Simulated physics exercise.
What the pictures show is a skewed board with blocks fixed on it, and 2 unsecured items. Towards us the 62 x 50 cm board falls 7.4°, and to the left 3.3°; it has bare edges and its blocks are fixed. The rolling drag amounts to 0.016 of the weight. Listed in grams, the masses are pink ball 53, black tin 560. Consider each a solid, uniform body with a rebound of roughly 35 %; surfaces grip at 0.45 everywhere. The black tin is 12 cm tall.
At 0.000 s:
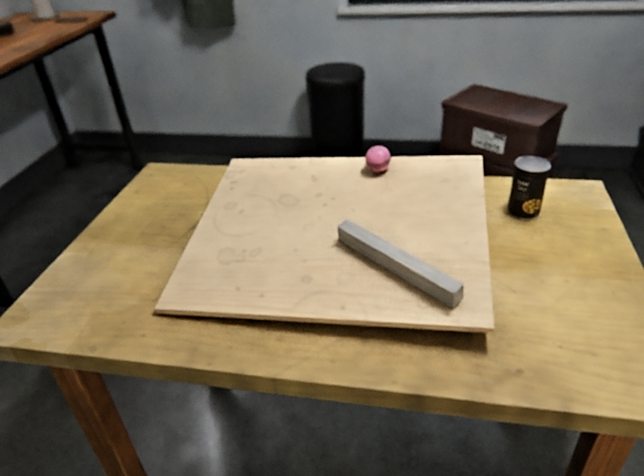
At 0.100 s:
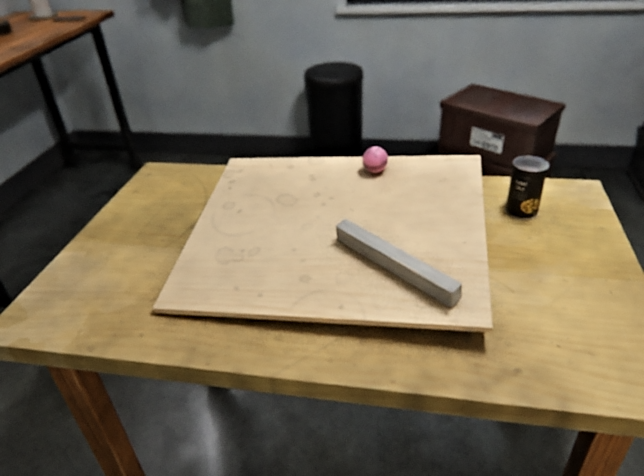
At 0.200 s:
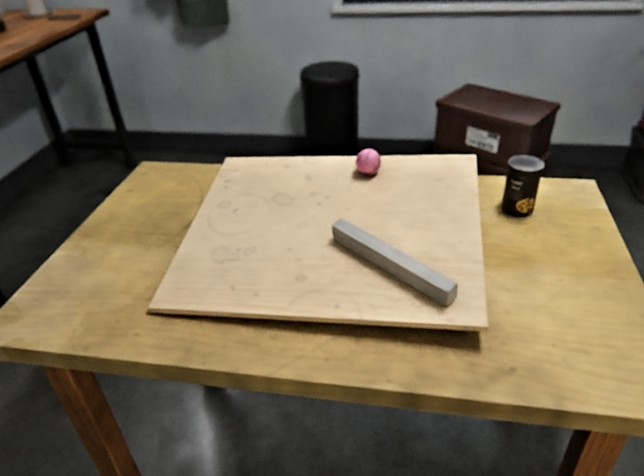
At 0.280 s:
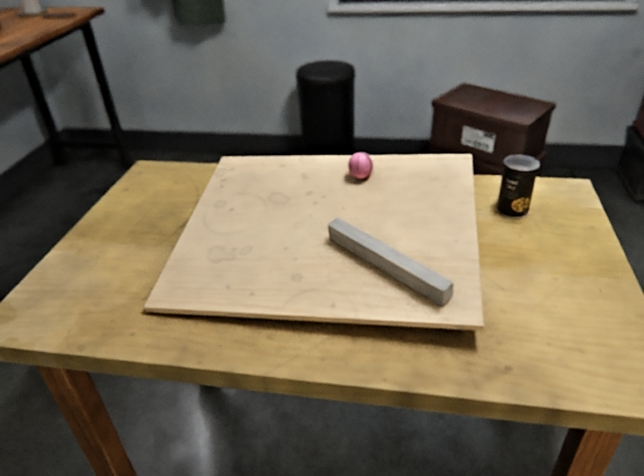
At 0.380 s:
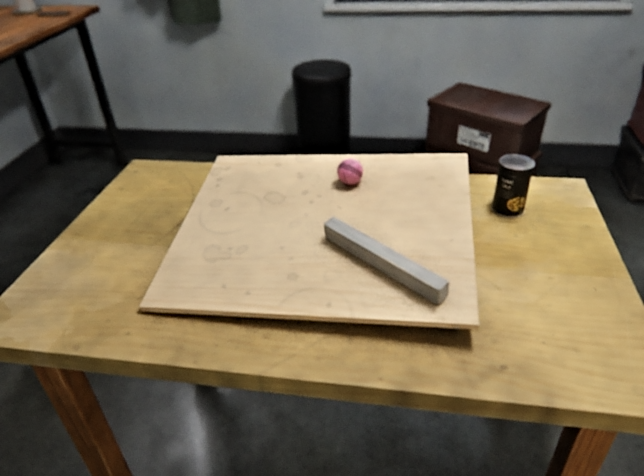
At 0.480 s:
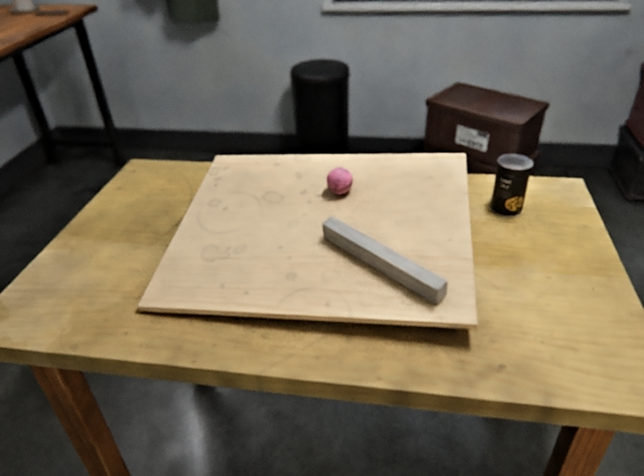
A small pink ball rolling slowly leftward and nearer across a wooden board, behind a grey bar, beside a black tin.
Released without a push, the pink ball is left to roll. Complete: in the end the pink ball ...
In the end the pink ball rolls off the near side.
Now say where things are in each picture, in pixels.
In the first picture, 45 cm of board to the near edge; pink ball (378, 159); black tin (528, 188).
In the second picture, 44 cm of board to the near edge; pink ball (375, 160); black tin (526, 188).
In the third picture, 43 cm of board to the near edge; pink ball (368, 162); black tin (521, 188).
In the fourth picture, 42 cm of board to the near edge; pink ball (361, 165); black tin (517, 187).
In the fifth picture, 39 cm of board to the near edge; pink ball (350, 172); black tin (512, 187).
In the sixth picture, 35 cm of board to the near edge; pink ball (340, 180); black tin (510, 186).
After 0.88 s, 14 cm of board to the near edge; pink ball near (275, 249).
After 1.18 s, it has gone over the near edge; pink ball near (183, 353).
By the end (1.4 s), it has gone over the near edge; black tin in place, give or take 8 cm.
